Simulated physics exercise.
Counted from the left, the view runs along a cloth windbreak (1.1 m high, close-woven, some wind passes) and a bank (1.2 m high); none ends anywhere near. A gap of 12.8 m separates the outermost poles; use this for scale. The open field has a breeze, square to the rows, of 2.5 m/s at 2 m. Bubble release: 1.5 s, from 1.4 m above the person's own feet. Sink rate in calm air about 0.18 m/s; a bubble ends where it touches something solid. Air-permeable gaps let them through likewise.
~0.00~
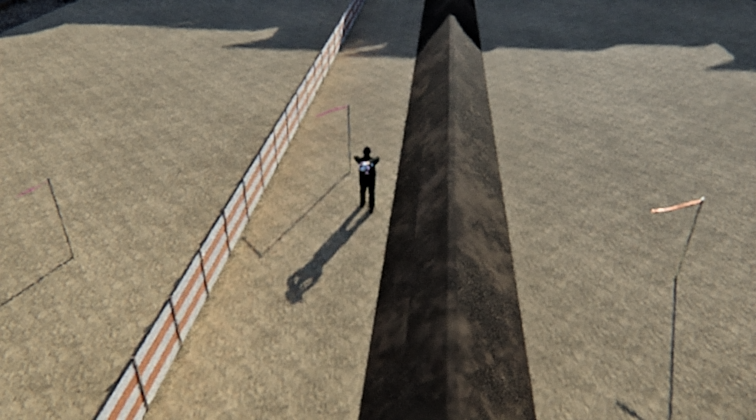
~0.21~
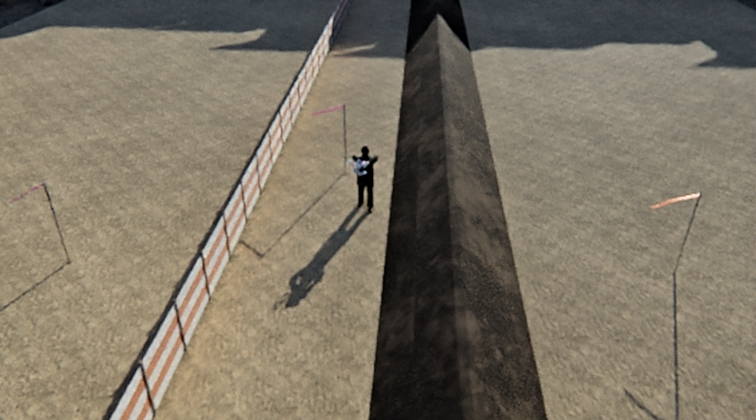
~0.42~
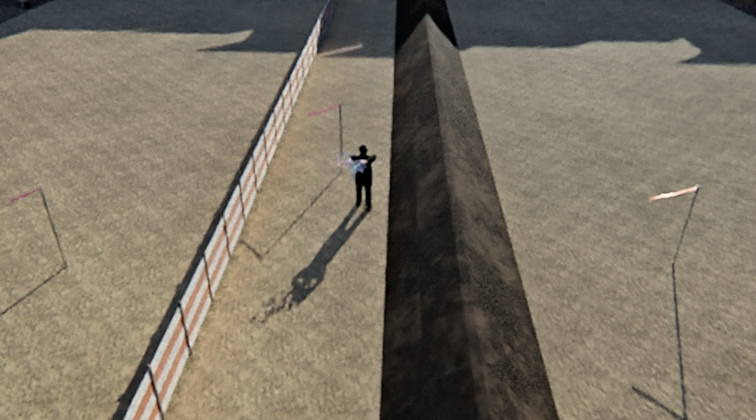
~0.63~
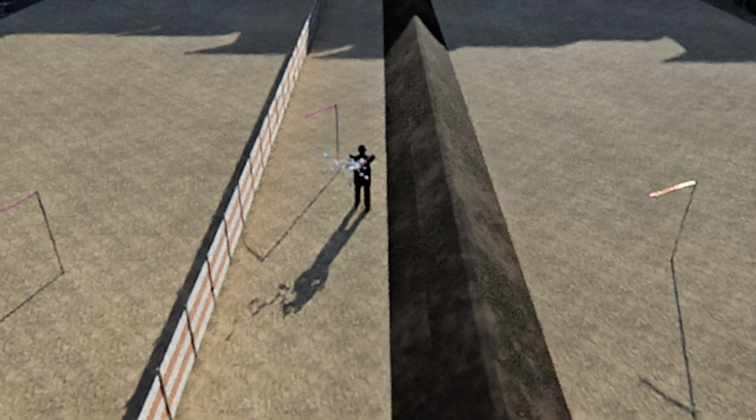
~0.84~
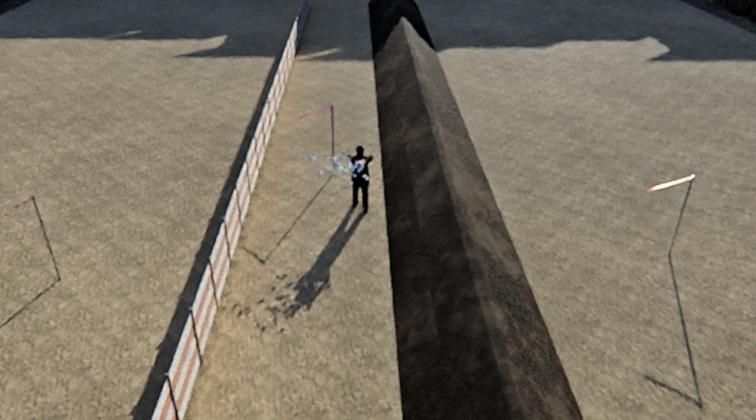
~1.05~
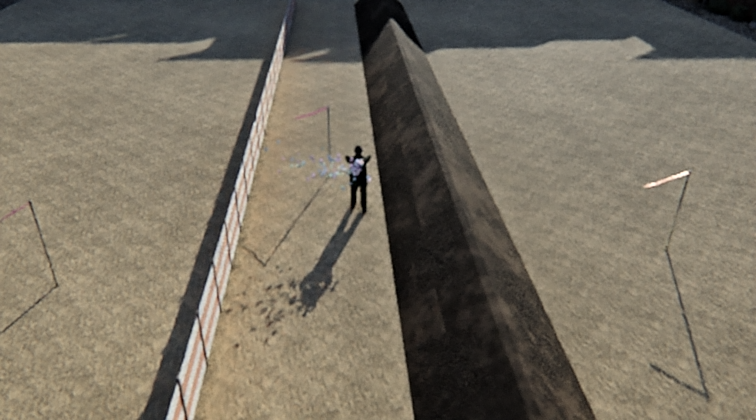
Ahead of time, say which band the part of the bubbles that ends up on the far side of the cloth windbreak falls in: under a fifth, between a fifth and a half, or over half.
Between a fifth and a half.
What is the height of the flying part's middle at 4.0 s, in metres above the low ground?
The middle is at about 0.8 m above the low ground.
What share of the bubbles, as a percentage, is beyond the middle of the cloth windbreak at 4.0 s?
30 per cent, roughly.
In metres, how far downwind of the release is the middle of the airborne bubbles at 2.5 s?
It comes to roughly 1.0 m.
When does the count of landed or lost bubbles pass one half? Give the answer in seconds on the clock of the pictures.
About 9.0 seconds.
After 2.5 s, 0 % is no longer flying here, and 12 % is beyond the cloth windbreak; the middle of what still flies is 1.1 m above the low ground, near (307, 178).
After 4.0 s, 4 % is no longer flying here, and 30 % is beyond the cloth windbreak; the middle of what still flies is 0.9 m above the low ground, near (285, 189).
After 8.0 s, 41 % is no longer flying here, and 36 % is beyond the cloth windbreak; the middle of what still flies is 0.7 m above the low ground, near (264, 198).
After 20.0 s, 90 % is no longer flying here, and 40 % is beyond the cloth windbreak.
After 45.0 s, 100 % is no longer flying here, and 41 % is beyond the cloth windbreak.
